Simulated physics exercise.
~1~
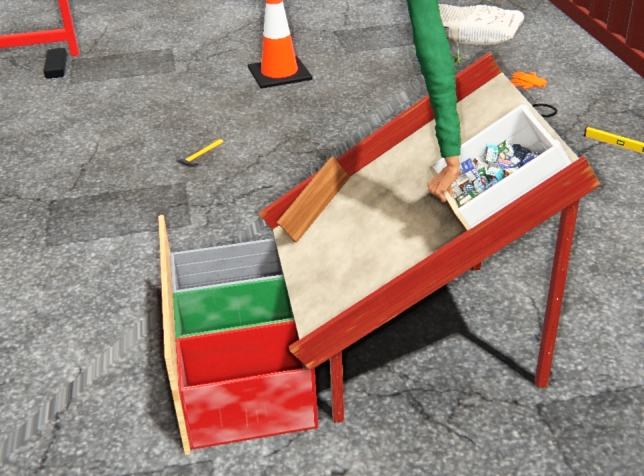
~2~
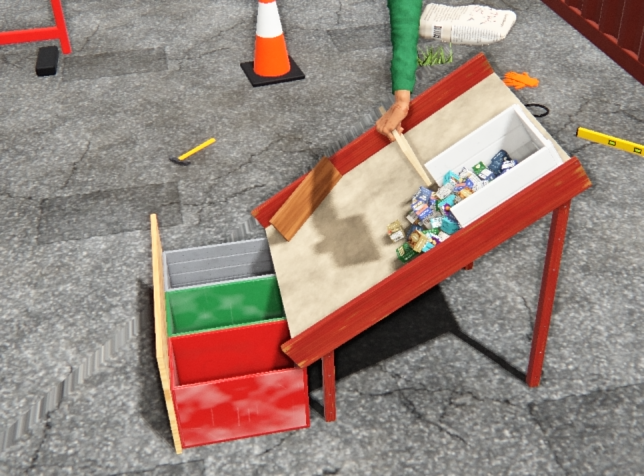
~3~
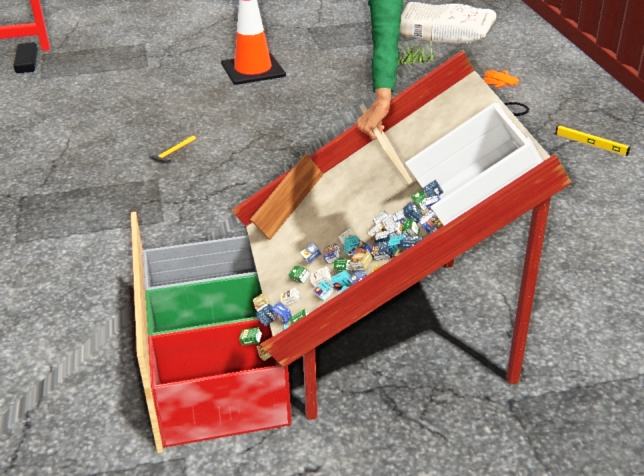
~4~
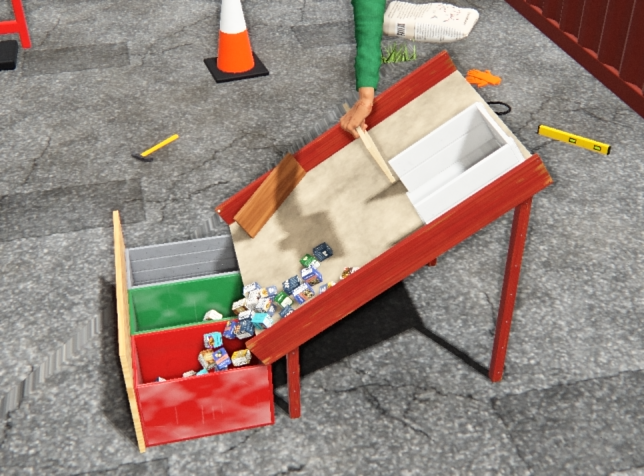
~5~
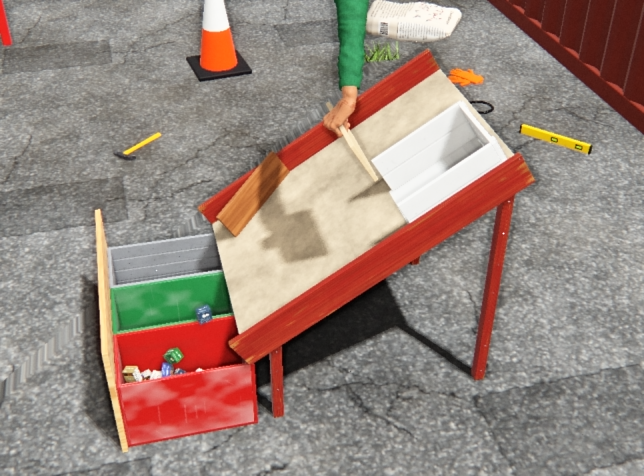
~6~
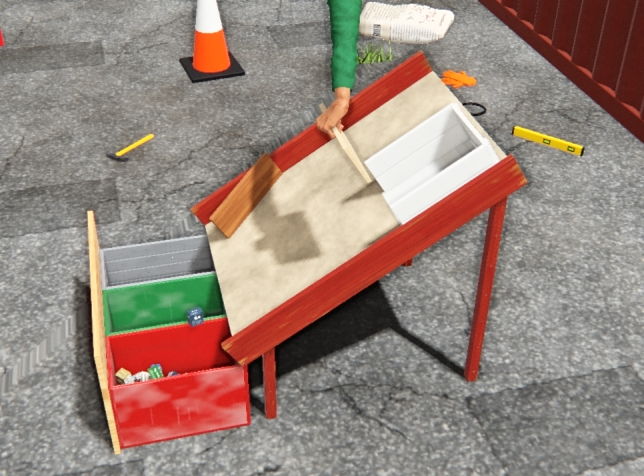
The footage shows a green-sleeved arm lifting a gate from a white pen on a sloping table, letting small cartons tumble down past an angled board into the bins below, until the table is bare, with most visible cartons in the red bin and one at the green bin.
